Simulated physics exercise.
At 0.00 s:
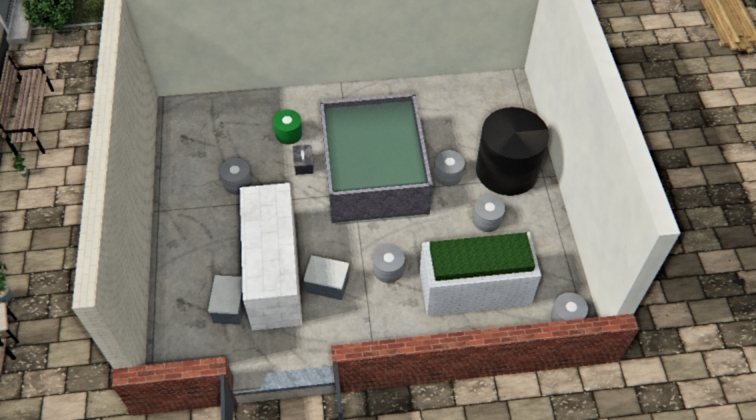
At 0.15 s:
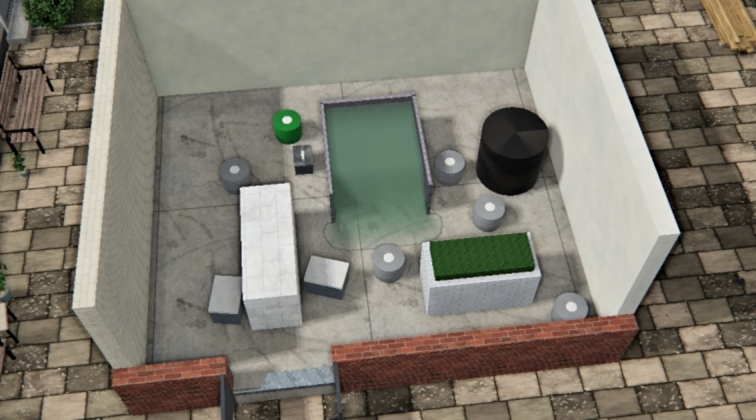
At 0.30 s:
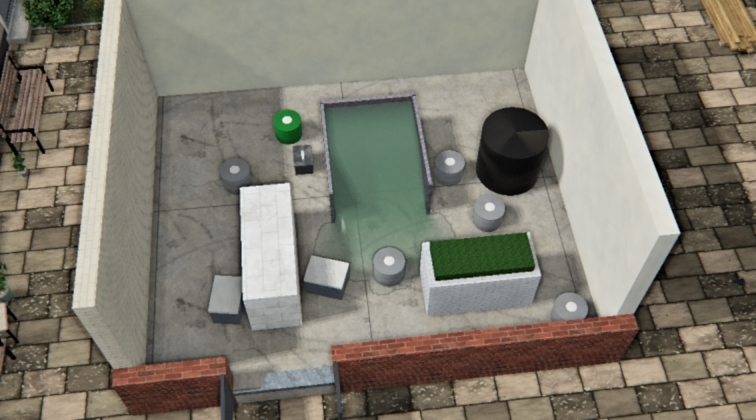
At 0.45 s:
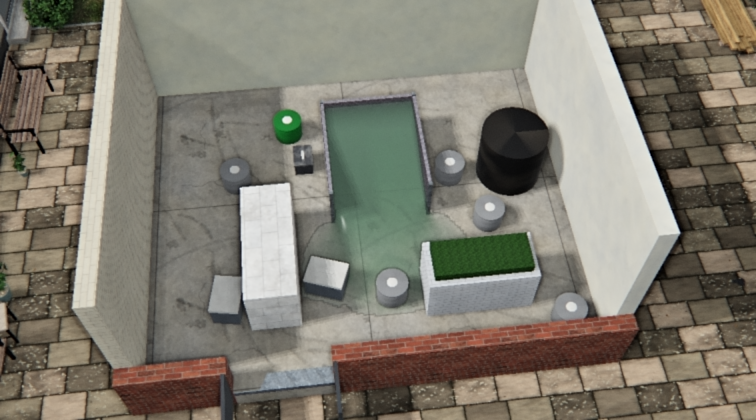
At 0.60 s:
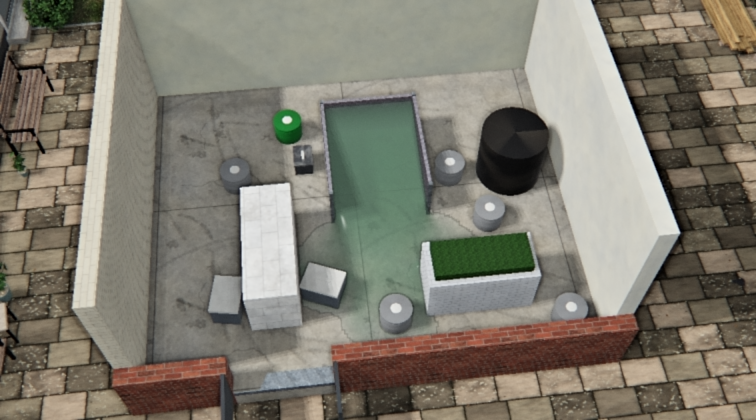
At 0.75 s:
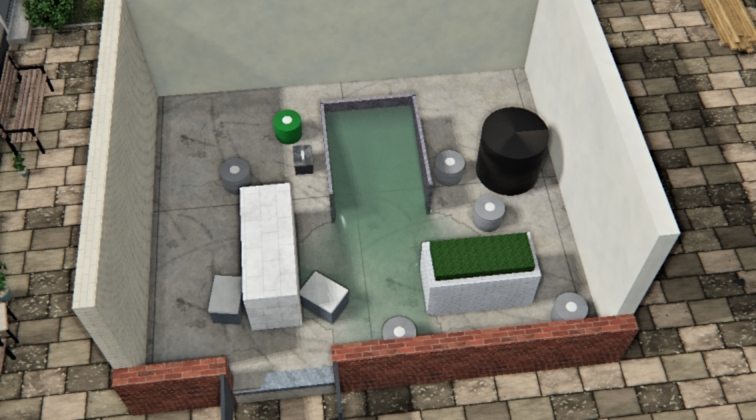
Greenish water pours from the broken near side of a dark-walled tank and spreads across the grey floor of a walled yard, seen from above by a still camera. A white block stands left, a green-topped white planter and black barrel right, a small green tub behind, with grey drums around. The water pushes one grey drum to the near brick wall, then slightly turns a grey box beside the white block.
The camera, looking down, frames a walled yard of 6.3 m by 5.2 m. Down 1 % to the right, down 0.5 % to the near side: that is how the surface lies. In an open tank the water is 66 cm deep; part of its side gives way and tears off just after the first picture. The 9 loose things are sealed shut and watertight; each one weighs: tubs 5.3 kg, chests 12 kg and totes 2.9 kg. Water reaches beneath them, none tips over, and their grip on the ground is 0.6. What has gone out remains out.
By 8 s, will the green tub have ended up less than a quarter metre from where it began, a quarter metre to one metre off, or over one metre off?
Less than a quarter metre.
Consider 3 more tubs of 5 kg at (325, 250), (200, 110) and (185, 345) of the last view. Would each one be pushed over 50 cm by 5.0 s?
First outside the limit, then inside the limit, then outside the limit.
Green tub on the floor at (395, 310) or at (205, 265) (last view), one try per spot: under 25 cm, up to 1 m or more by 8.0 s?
From the first place it goes well off; from the second it is barely disturbed.
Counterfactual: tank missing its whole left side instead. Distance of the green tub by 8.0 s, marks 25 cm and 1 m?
The green tub is swept away.
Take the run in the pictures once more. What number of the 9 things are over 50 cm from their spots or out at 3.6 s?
The answer is 2.
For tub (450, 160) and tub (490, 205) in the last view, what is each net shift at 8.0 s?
In turn: 200 cm, 250 cm.
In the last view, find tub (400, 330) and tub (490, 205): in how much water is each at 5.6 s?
About 7 and 10 cm.
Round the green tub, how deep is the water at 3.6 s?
Roughly 0 cm at that moment.
After 1.6 s the green tub is near (287, 120), 0.0 m from its start, aground; 0 of 9 are out; 1 afloat.
After 3.6 s the green tub is near (287, 120), 0.0 m from its start, aground; 1 of 9 are out; 2 afloat.
After 5.6 s the green tub is near (287, 120), 0.0 m from its start, aground; 1 of 9 are out; 3 afloat.
After 8.0 s the green tub is near (287, 120), 0.0 m from its start, aground; 1 of 9 are out; 5 afloat.
